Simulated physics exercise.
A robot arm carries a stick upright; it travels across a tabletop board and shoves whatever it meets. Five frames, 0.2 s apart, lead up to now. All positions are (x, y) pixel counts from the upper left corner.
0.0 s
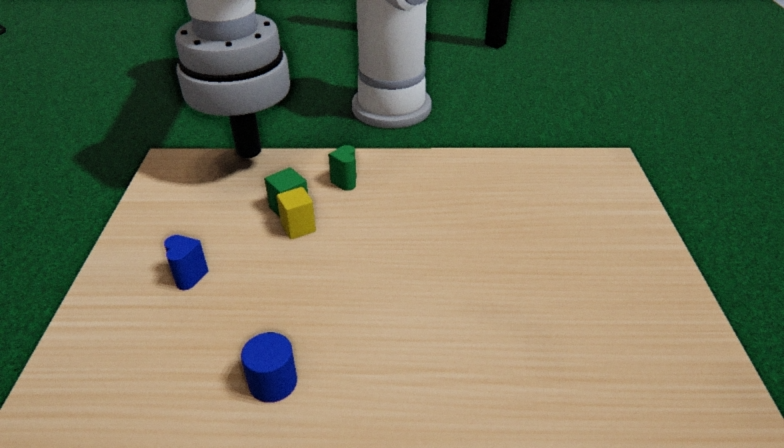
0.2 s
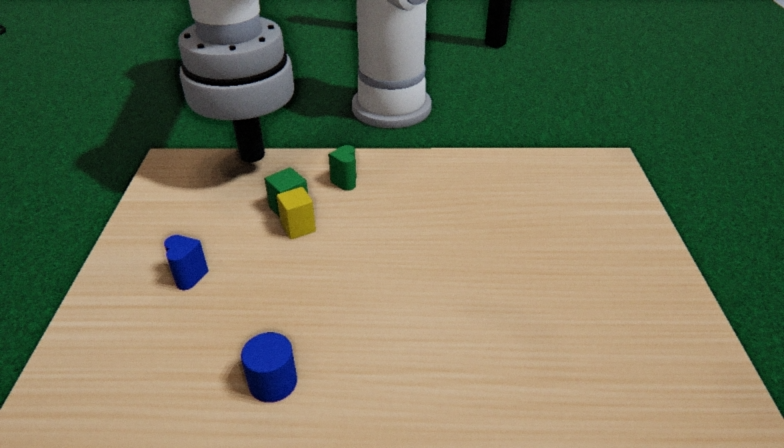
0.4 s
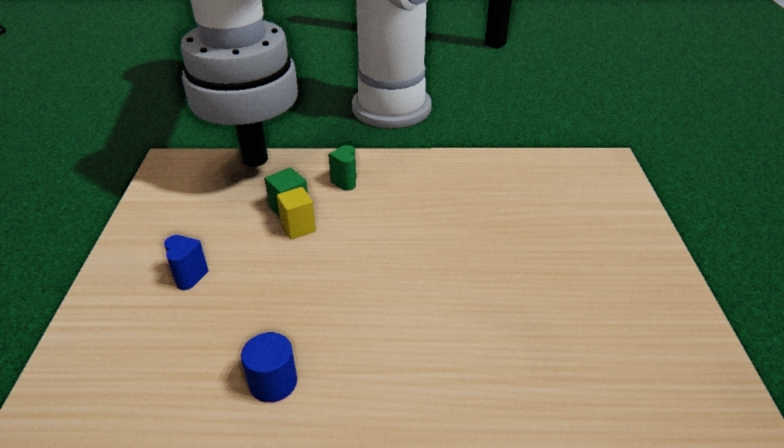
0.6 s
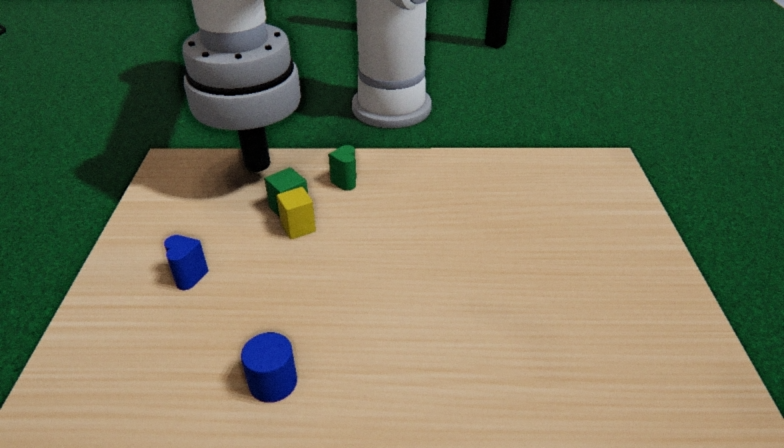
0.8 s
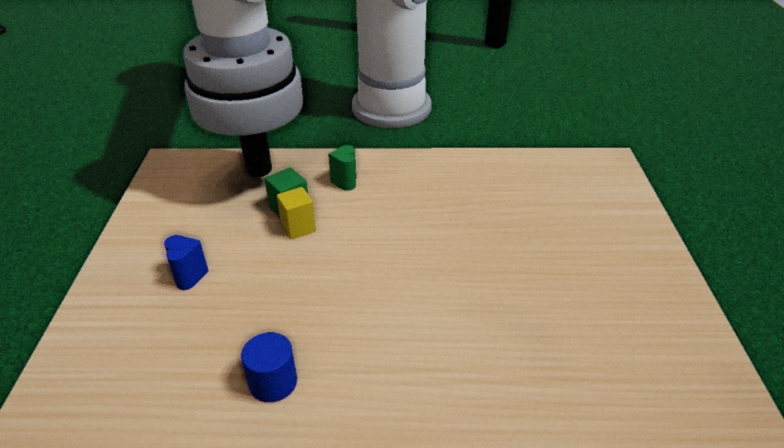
The video shows a robot arm with a black stick moving slightly down and to the right over a wooden table, nearing a green block beside a yellow one, while all the green, yellow and blue blocks stay still.
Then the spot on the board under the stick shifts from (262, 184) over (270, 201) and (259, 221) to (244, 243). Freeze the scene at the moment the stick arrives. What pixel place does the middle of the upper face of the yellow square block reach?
At pixel (308, 205).
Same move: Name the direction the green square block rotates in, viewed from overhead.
Anticlockwise, looking down.
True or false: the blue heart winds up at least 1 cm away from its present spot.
That statement is not accurate.
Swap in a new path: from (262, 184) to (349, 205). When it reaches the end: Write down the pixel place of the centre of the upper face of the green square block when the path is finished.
Roughly at (300, 186).
The first path, step by step. One third of the way, stick (268, 188); green square block (287, 182); yellow square block (298, 200).
Two thirds of the way, stick (256, 208); green square block (287, 190), turned 30° anticlockwise; yellow square block (308, 205), turned 25° anticlockwise.
At the end, stick (241, 229); blue heart in place; green square block (287, 190), turned 30° anticlockwise; yellow square block (308, 205), turned 25° anticlockwise.
